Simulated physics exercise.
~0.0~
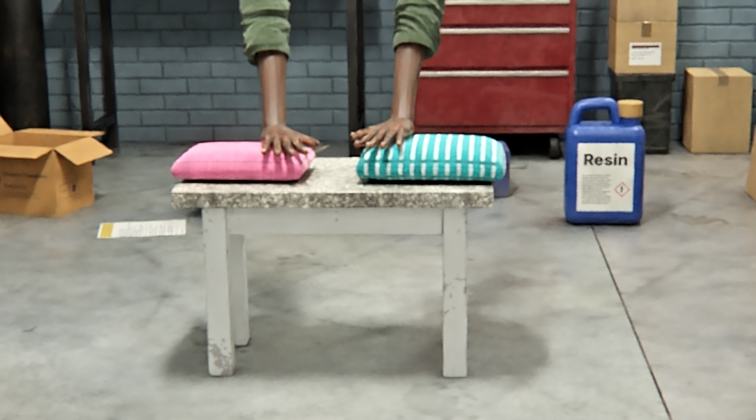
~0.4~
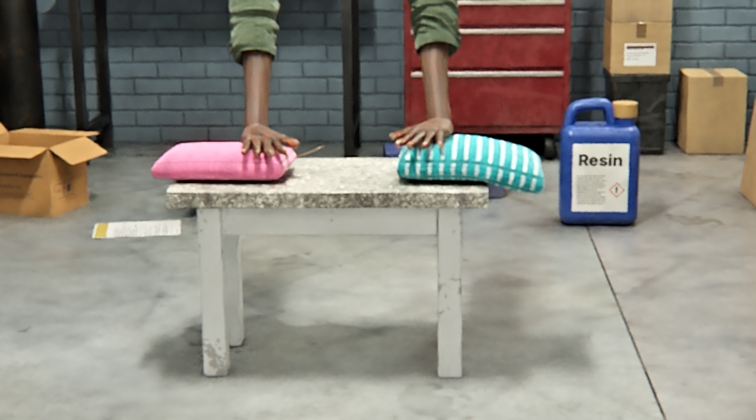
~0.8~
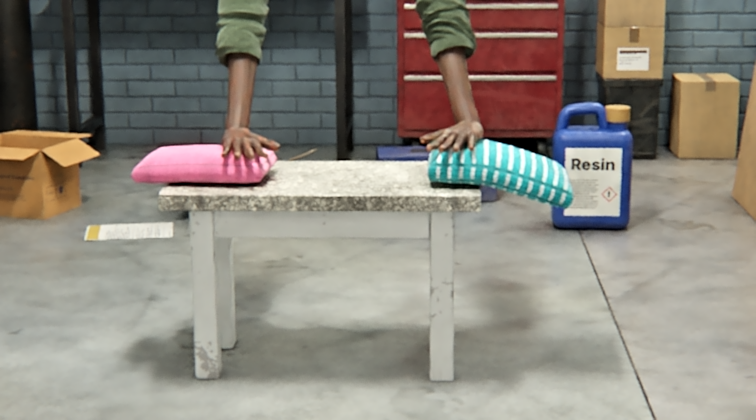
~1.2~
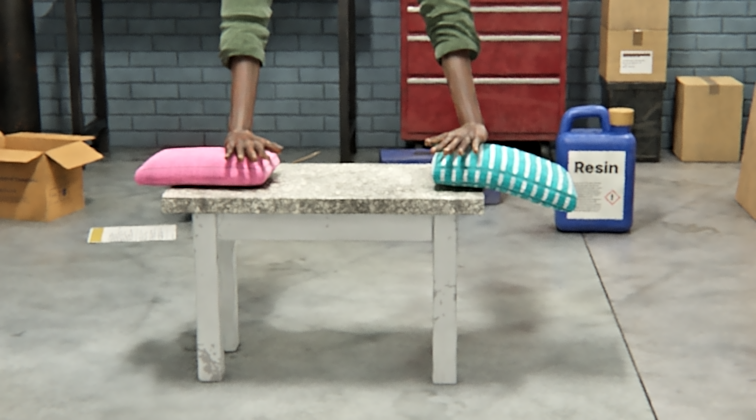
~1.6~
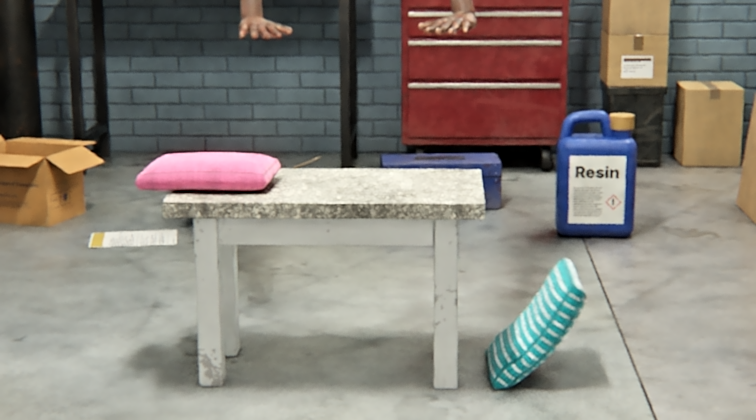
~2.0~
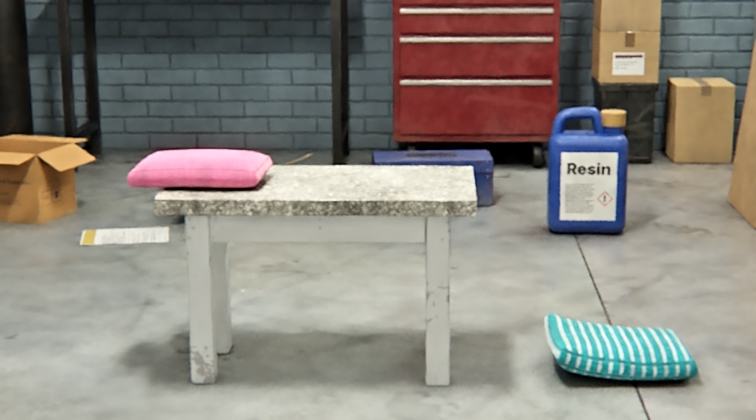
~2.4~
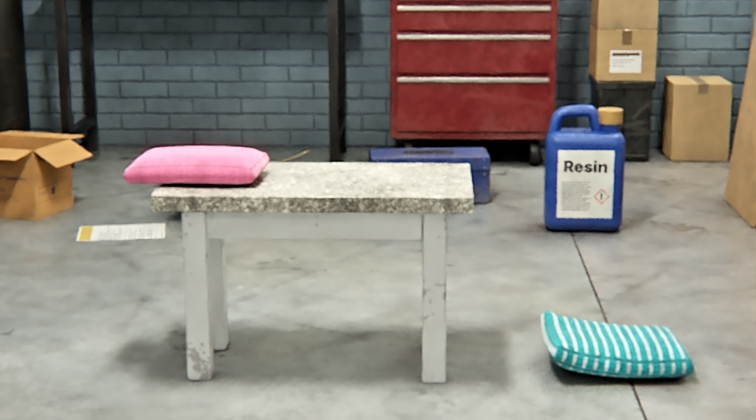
A pink cushion-like sack and a turquoise-and-white striped pillow lie under two hands on a short, low table in a workshop, seen from the front by a slightly swaying camera. Behind are a red tool chest, cardboard boxes and a blue resin jug on the right. The hands slide the pink sack left and the striped pillow right, until the pillow droops over the right end. The hands then lift away, and the pillow tips off and drops to the floor. It ends lying flat to the right of the table, while the pink sack stays on top at the left.
